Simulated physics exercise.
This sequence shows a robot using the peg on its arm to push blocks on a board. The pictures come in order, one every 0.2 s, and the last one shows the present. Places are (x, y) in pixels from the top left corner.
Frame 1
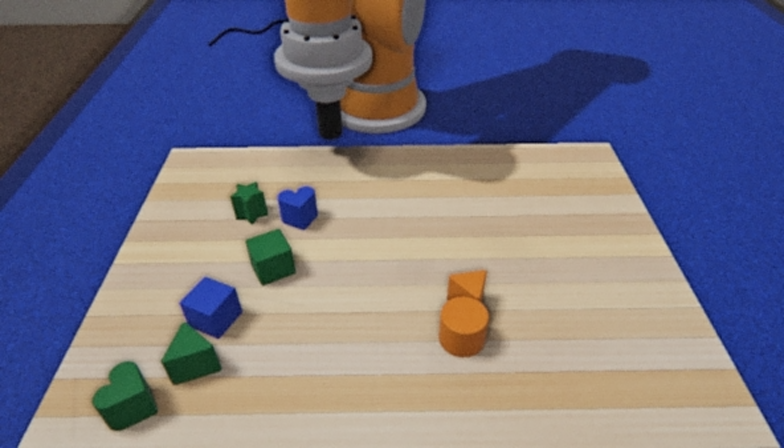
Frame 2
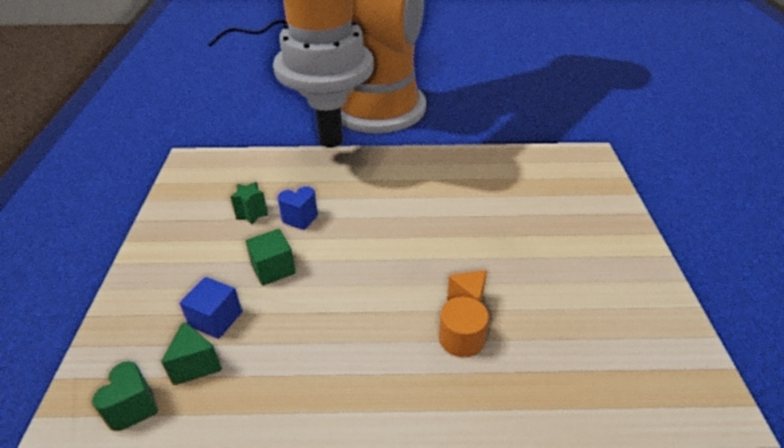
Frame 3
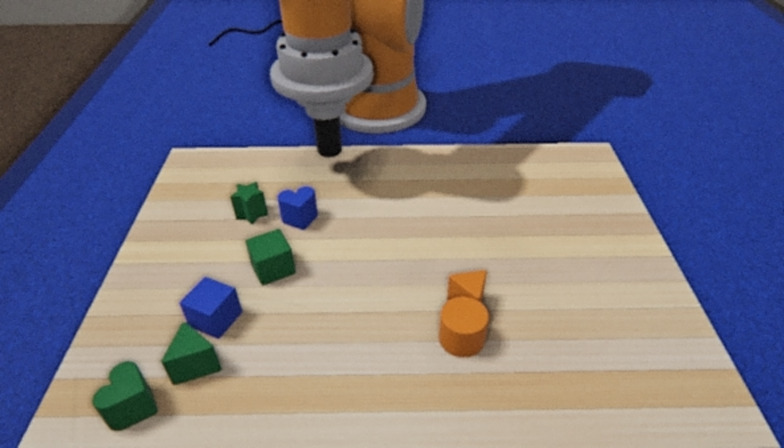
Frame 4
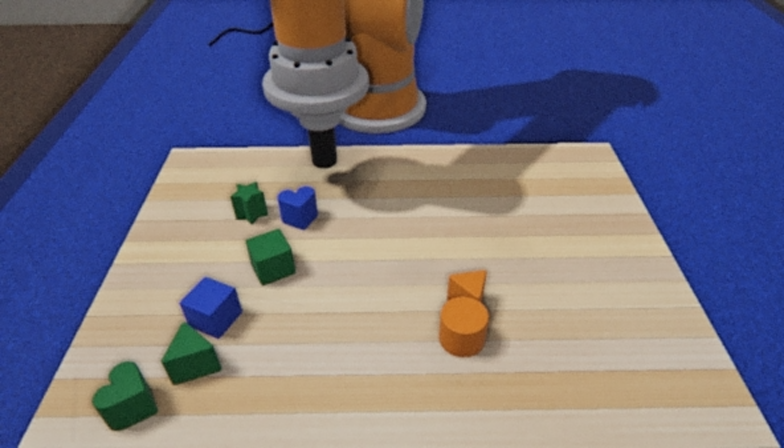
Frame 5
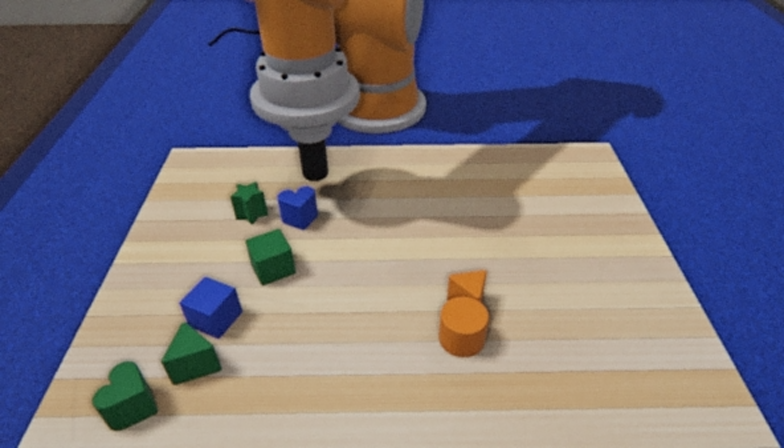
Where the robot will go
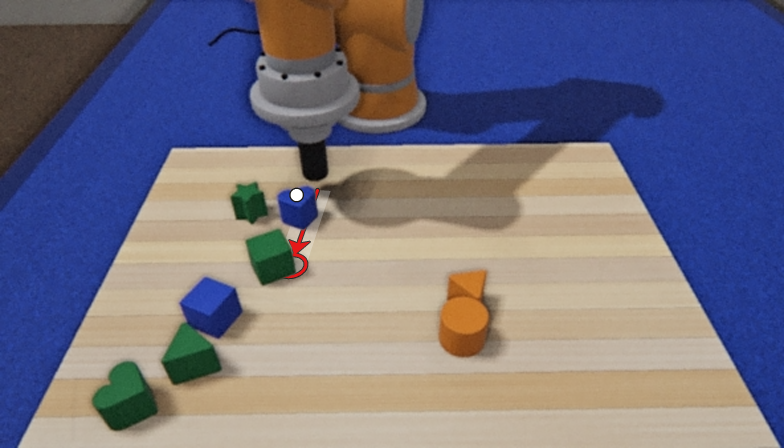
A robot arm lowers its black peg slightly toward the blue heart, touching no blocks.
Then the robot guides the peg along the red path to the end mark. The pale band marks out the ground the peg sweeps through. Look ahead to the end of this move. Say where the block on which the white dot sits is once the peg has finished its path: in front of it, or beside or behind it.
The block lies off to the side or behind.
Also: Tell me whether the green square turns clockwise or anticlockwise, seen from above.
Looking down: Anticlockwise.
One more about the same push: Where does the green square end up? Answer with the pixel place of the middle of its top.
Roughly at (245, 263).
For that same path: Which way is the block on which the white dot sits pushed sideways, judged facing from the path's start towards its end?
It moves right.
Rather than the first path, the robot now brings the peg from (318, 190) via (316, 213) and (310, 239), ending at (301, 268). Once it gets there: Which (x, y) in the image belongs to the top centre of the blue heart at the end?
Located at (278, 218).
The line goes straight from (318, 190) to (291, 266); the dot is on the blue heart.
The first path, step by step. One third of the way, peg (307, 198); blue heart (287, 207), turned 25° clockwise.
Two thirds of the way, peg (298, 223); green square (259, 254); blue heart (272, 227), turned 70° clockwise.
At the end, peg (288, 250); green star unmoved; green square (245, 263), turned 40° anticlockwise; blue heart (259, 235), turned 120° clockwise.
